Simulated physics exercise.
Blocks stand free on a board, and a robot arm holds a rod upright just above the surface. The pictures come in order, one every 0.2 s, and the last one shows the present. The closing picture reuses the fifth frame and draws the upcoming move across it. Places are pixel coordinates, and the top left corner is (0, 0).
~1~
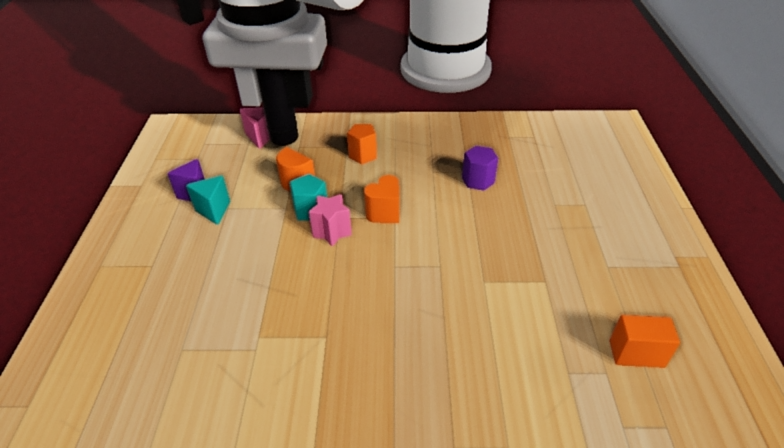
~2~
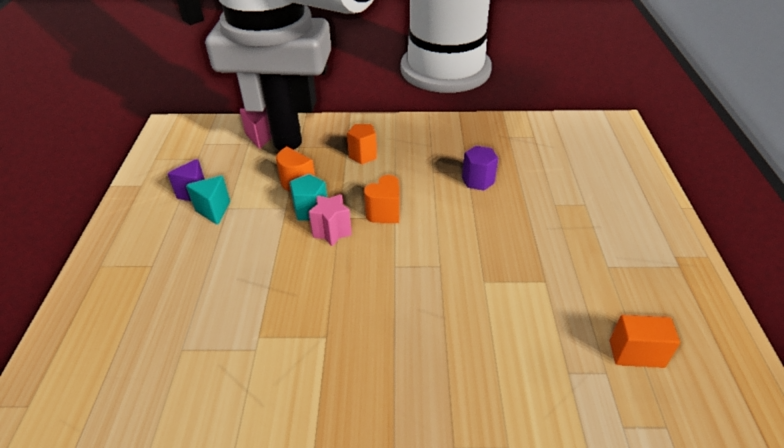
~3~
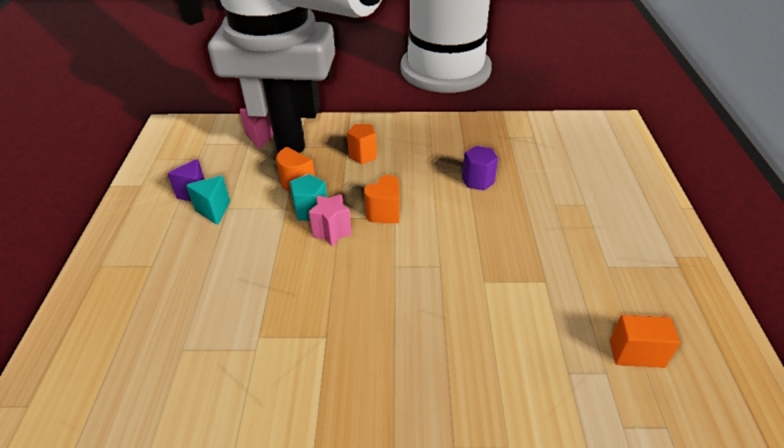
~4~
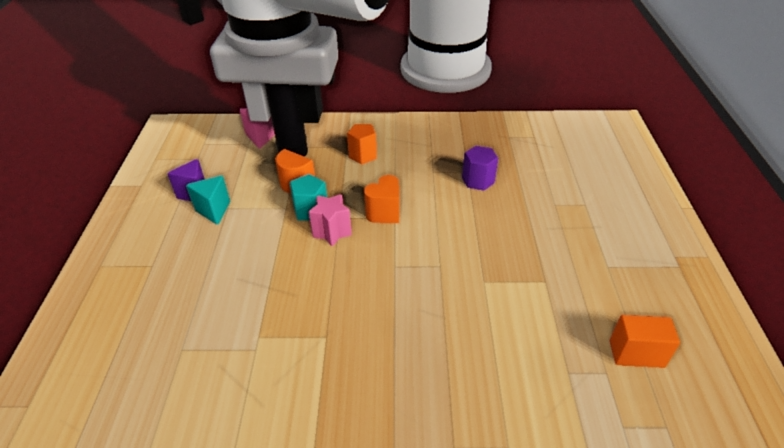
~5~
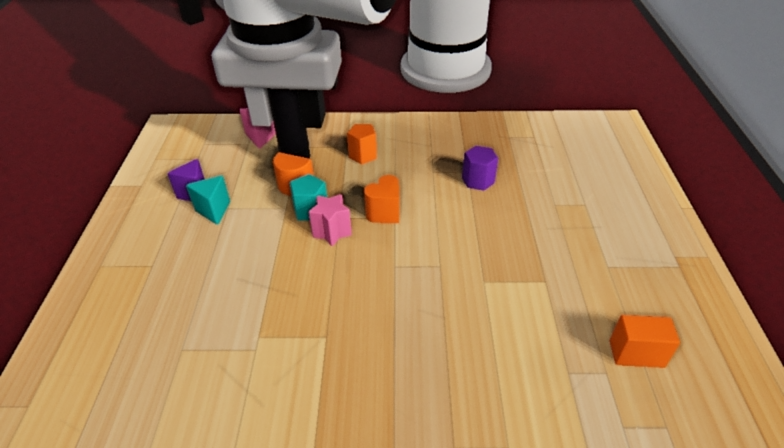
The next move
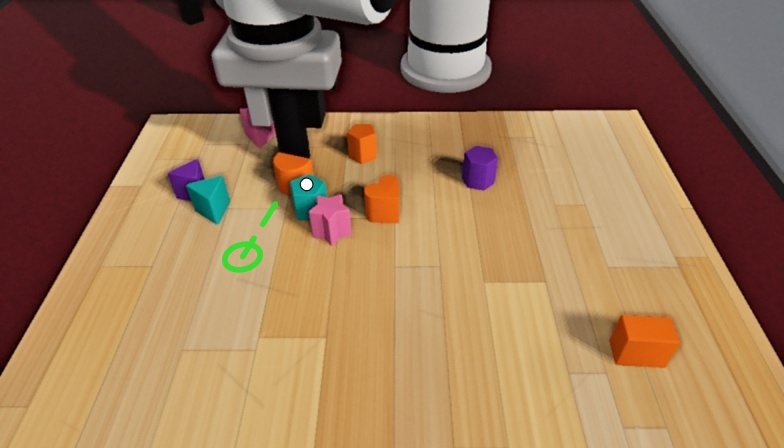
On a wooden board, a robot arm slowly moves its black rod toward an orange block.
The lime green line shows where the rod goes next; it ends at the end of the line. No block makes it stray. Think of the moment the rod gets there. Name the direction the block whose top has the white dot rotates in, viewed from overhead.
Looking down, it rotates anti-clockwise.
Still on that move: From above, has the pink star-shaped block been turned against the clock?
Answer: No.
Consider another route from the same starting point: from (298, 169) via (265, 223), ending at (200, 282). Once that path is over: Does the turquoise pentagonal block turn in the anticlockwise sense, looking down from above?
I'd say yes.
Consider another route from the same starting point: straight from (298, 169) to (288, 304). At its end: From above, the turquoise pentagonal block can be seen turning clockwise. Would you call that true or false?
It is false.
The drawn path runs from (298, 169) directly to (243, 257); the dot is on the turquoise pentagonal block.
The first path, step by step. One third of the way, rod (278, 185); orange D-shaped block (280, 187), turned 45° anticlockwise; turquoise pentagonal block (311, 192), turned 40° anticlockwise; pink star-shaped block (336, 209), turned 15° clockwise.
Two thirds of the way, rod (260, 213); orange D-shaped block (277, 210), turned 75° anticlockwise; turquoise pentagonal block (312, 194), turned 55° anticlockwise; pink star-shaped block (336, 209), turned 20° clockwise.
At the end, rod (239, 246); turquoise triangle not moved; orange D-shaped block (278, 214), turned 90° anticlockwise; turquoise pentagonal block (312, 194), turned 55° anticlockwise; pink star-shaped block (336, 209), turned 20° clockwise.
